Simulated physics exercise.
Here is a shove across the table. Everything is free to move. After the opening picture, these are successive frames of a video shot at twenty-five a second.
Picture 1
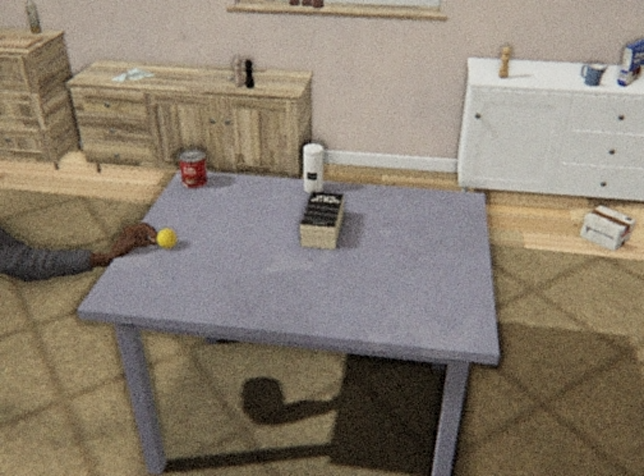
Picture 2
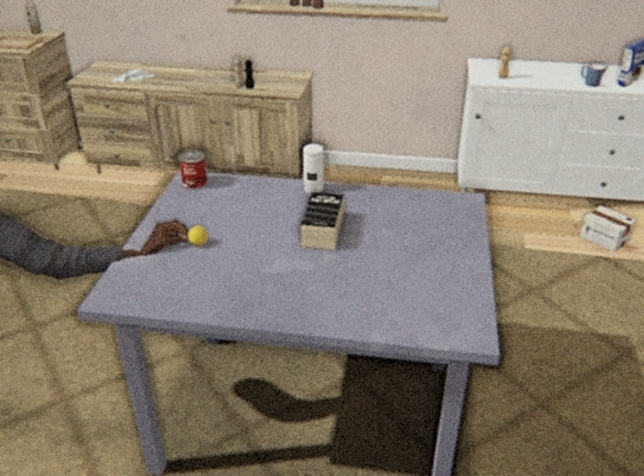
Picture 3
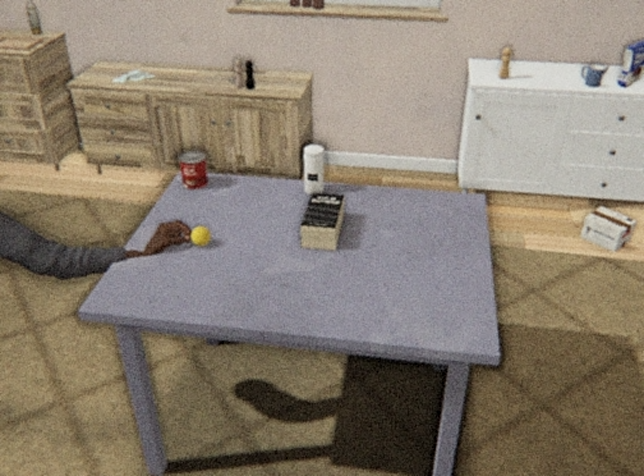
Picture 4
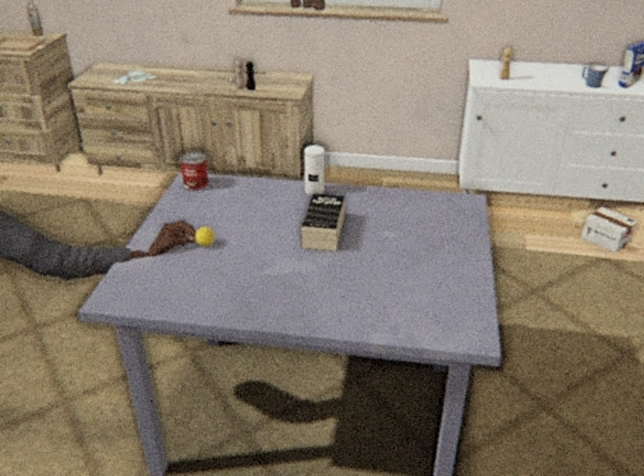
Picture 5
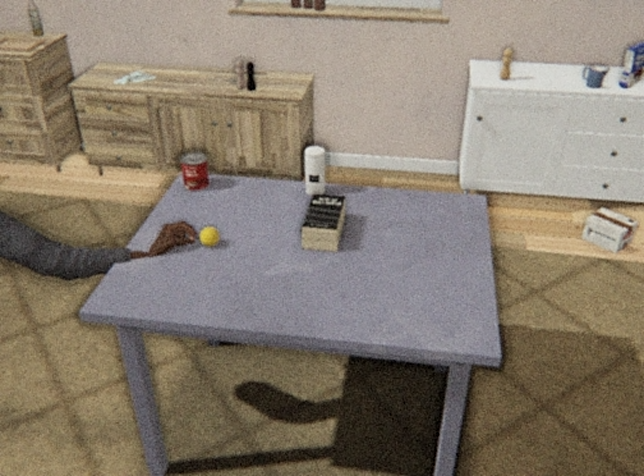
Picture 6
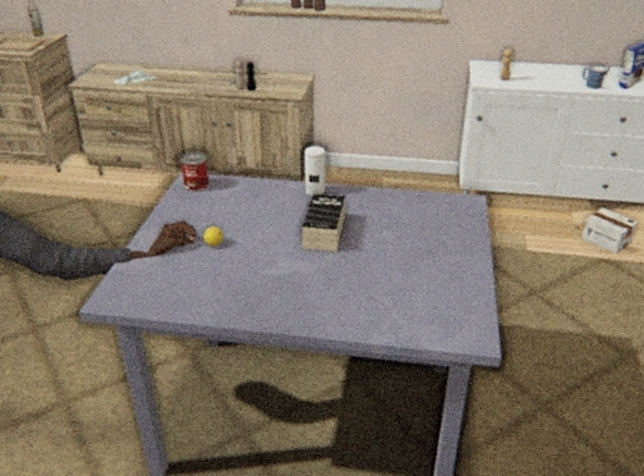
A yellow lemon was pushed to the right across a purple-gray table by a hand reaching in from the left, then rolled slowly a little farther while the hand stayed behind.
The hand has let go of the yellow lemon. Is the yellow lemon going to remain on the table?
The yellow lemon is still on the table.
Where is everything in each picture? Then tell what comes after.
Under the hand; yellow lemon (167, 239), in the first frame.
Under the hand; yellow lemon (198, 236), in the second frame.
Under the hand; yellow lemon (201, 236), in the third frame.
Yellow lemon (205, 237), in the fourth frame.
Yellow lemon (210, 237), in the fifth frame.
Yellow lemon (214, 237) moved a little, in the sixth frame.
Then, 0.20 s later than the last frame, yellow lemon moved about its own width near (232, 235).
Then, 0.60 s later than the last frame, yellow lemon moved well along near (262, 231).
Then, 1.00 s later than the last frame, yellow lemon moved well along near (285, 229).
When it is over, moved from the start, yellow lemon. End places, in pixels of the last picture, yellow lemon near (296, 227).
